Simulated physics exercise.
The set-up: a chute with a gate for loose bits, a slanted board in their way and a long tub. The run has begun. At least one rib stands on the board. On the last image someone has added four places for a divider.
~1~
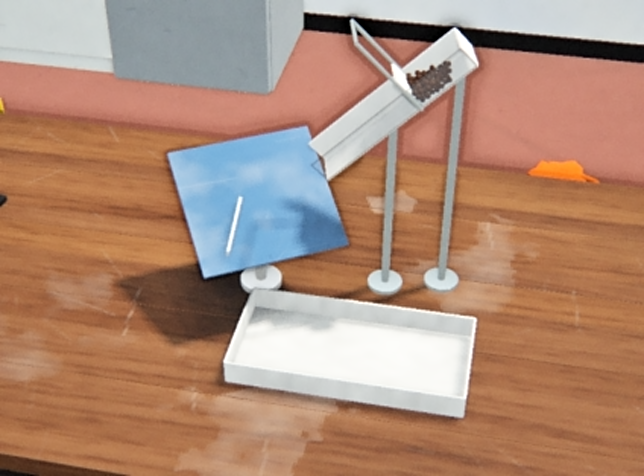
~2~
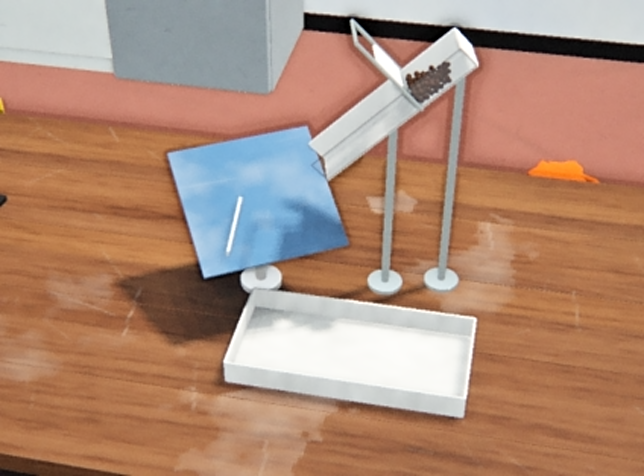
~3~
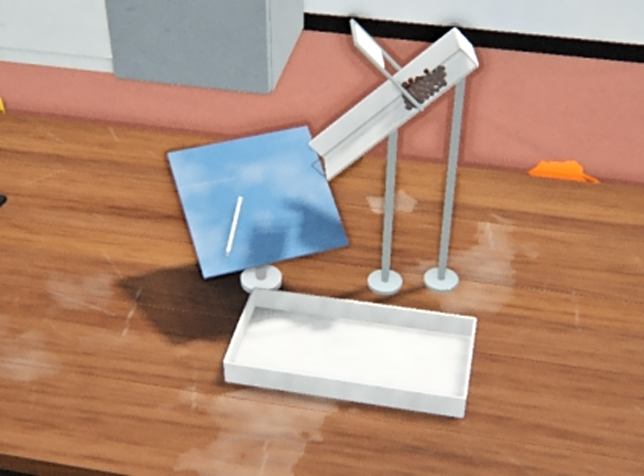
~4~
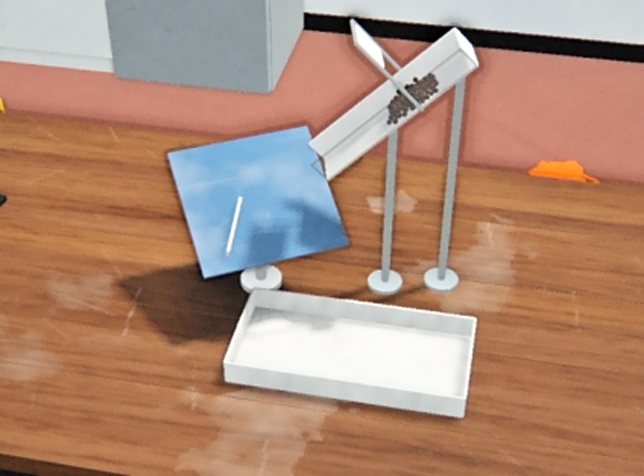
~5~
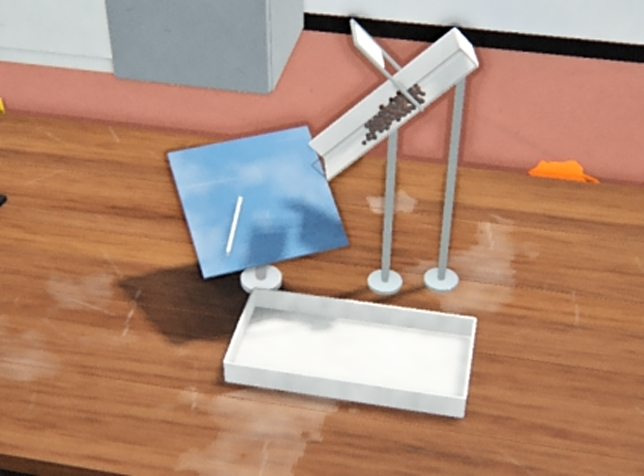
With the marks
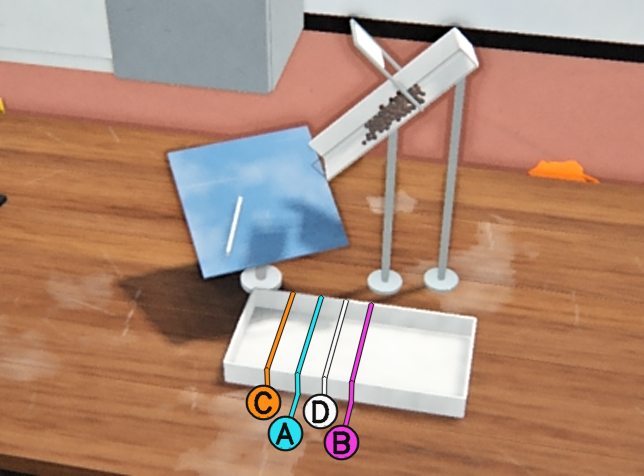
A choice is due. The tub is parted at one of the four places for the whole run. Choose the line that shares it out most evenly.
Line C does it best.
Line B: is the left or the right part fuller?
The left side.
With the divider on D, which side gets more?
Left.
On the marked copy, line A crosses the front rim at (297, 373); line B crosses the front rim at (352, 381); line C crosses the front rim at (267, 368); line D crosses the front rim at (324, 377).
Choosing A, of what is caught, nearly all on the left of the divider, a small part on the right.
Choosing B, of what is caught, all on the left of the divider, none on the right.
Choosing C, of what is caught, about two thirds on the left of the divider, about a third on the right.
Choosing D, of what is caught, nearly all on the left of the divider, a stray few on the right.
